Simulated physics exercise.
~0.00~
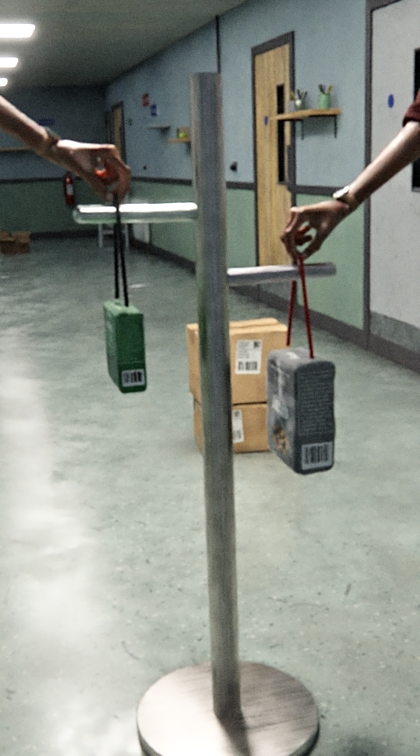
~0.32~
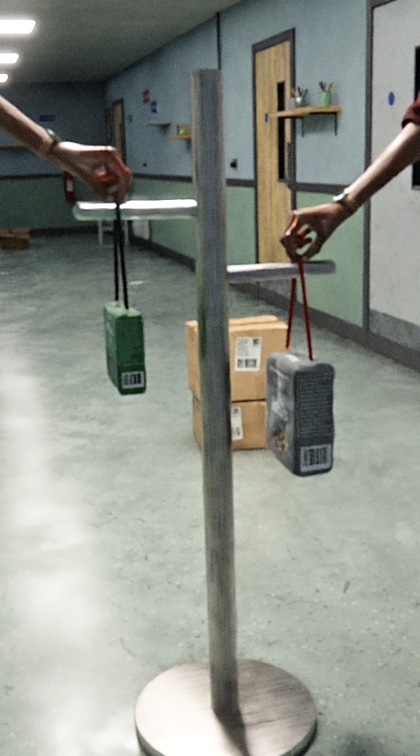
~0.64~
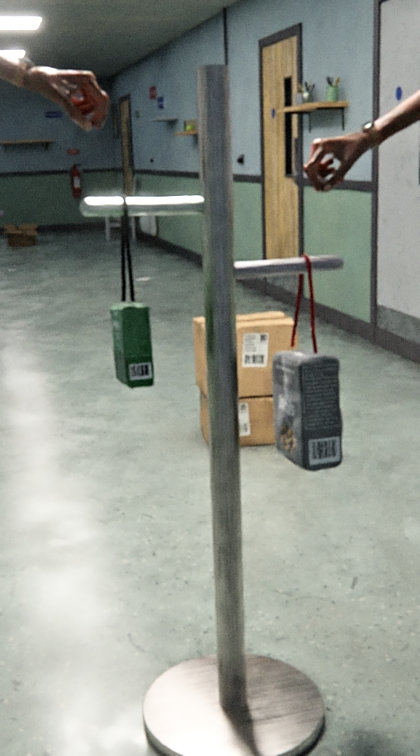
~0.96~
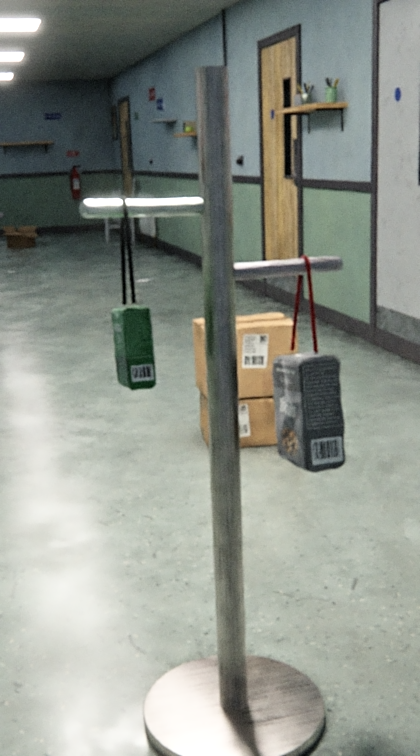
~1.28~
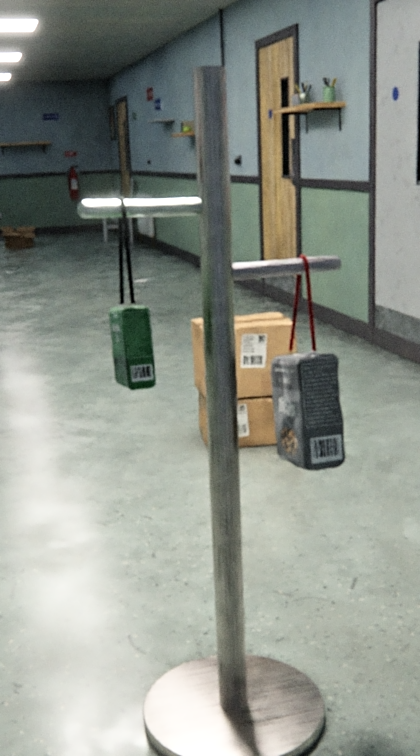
Two hands lower a green pouch on a dark cord and a grey bag on a red cord onto the pegs of a metal stand, seen from the front by a slightly swaying camera in a long corridor. The green pouch is at the left peg and the grey bag at the lower right one, with cardboard boxes behind the pole and doors along the right wall. Both items dip slightly as their loops settle. The hands let go, draw back and leave the view. The pouch and the bag tilt a little but stay hanging from their pegs.
